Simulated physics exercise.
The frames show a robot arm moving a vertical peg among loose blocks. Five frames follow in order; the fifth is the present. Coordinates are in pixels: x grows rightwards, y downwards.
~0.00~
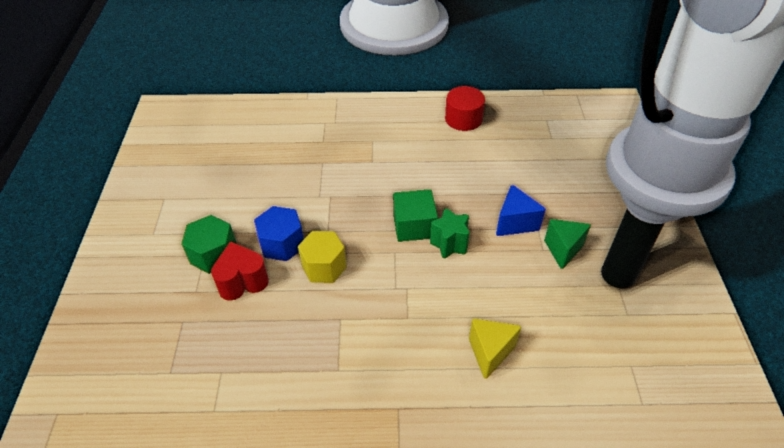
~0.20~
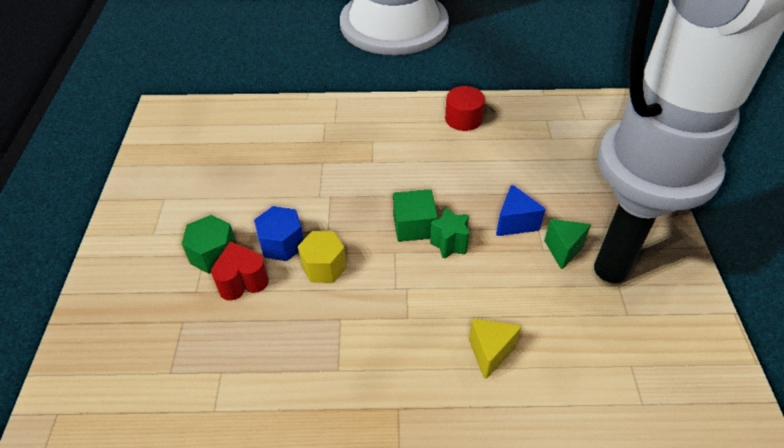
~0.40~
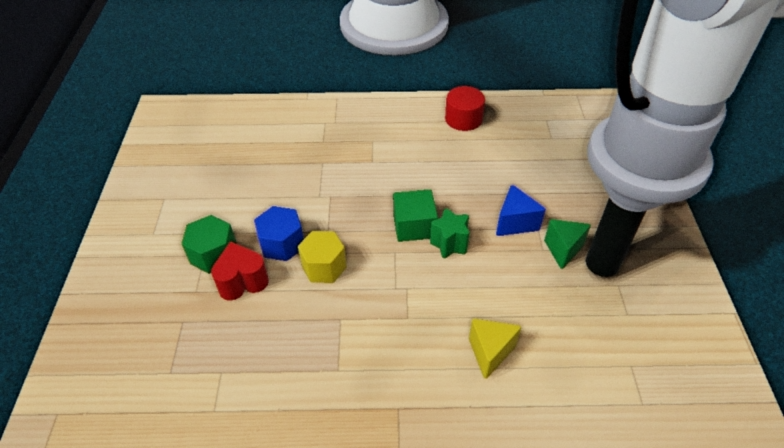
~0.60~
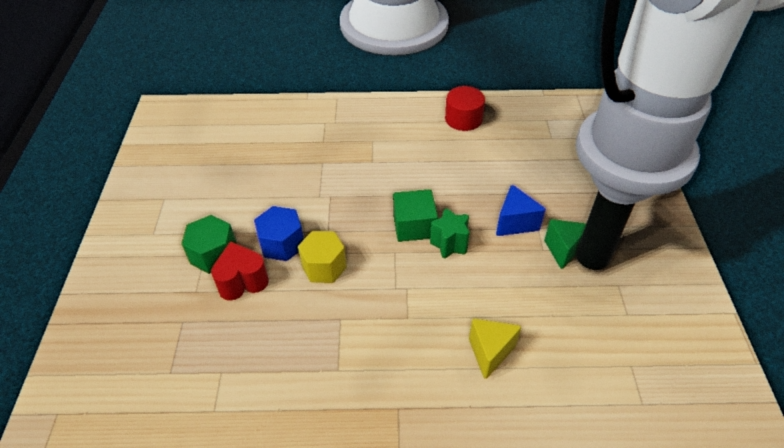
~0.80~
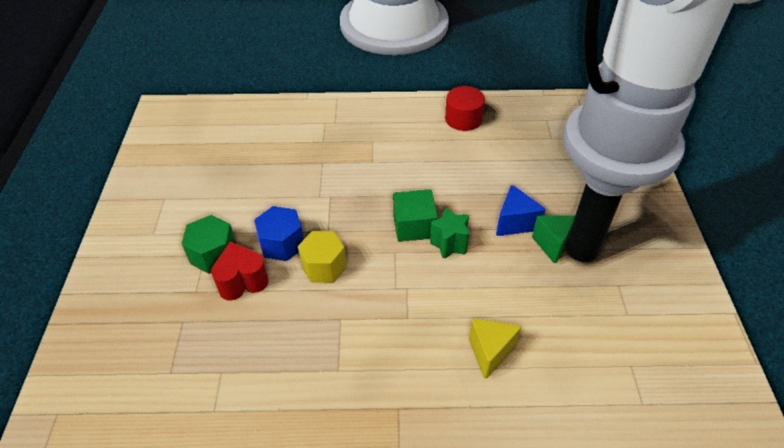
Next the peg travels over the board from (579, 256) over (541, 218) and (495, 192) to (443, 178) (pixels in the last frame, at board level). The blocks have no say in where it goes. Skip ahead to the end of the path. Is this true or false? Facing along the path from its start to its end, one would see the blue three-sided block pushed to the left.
That is true.
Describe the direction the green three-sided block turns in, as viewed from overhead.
From above, counter-clockwise.
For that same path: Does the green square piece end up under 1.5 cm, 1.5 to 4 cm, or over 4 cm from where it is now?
My estimate: Under 1.5 cm.
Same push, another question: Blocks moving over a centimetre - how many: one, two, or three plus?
The count is two.
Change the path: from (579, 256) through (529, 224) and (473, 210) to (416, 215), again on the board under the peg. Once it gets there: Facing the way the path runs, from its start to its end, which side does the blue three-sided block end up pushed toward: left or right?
Heads right.
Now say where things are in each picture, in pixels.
In the first picture, peg tip at (618, 275); block tops, green square piece at (415, 204); blue three-sided block at (520, 202); green three-sided block at (570, 230).
In the second picture, peg at (611, 270); blocks unchanged.
In the third picture, peg at (602, 264); blocks unchanged.
In the fourth picture, peg at (593, 257); blocks unchanged.
In the fifth picture, peg at (582, 250); green square piece at (415, 204); blue three-sided block at (520, 202); green three-sided block at (559, 224).
What follows on the original path. One third of the way, peg at (542, 211); blue three-sided block at (497, 190), turned 35° anticlockwise; green three-sided block at (521, 202), turned 45° anticlockwise.
Two thirds of the way, peg at (496, 185); blue three-sided block at (475, 186), turned 95° anticlockwise; green three-sided block at (508, 199), turned 75° anticlockwise.
At the end, peg at (444, 171); green square piece in place; blue three-sided block at (464, 184), turned 145° anticlockwise; green three-sided block at (508, 199), turned 75° anticlockwise.
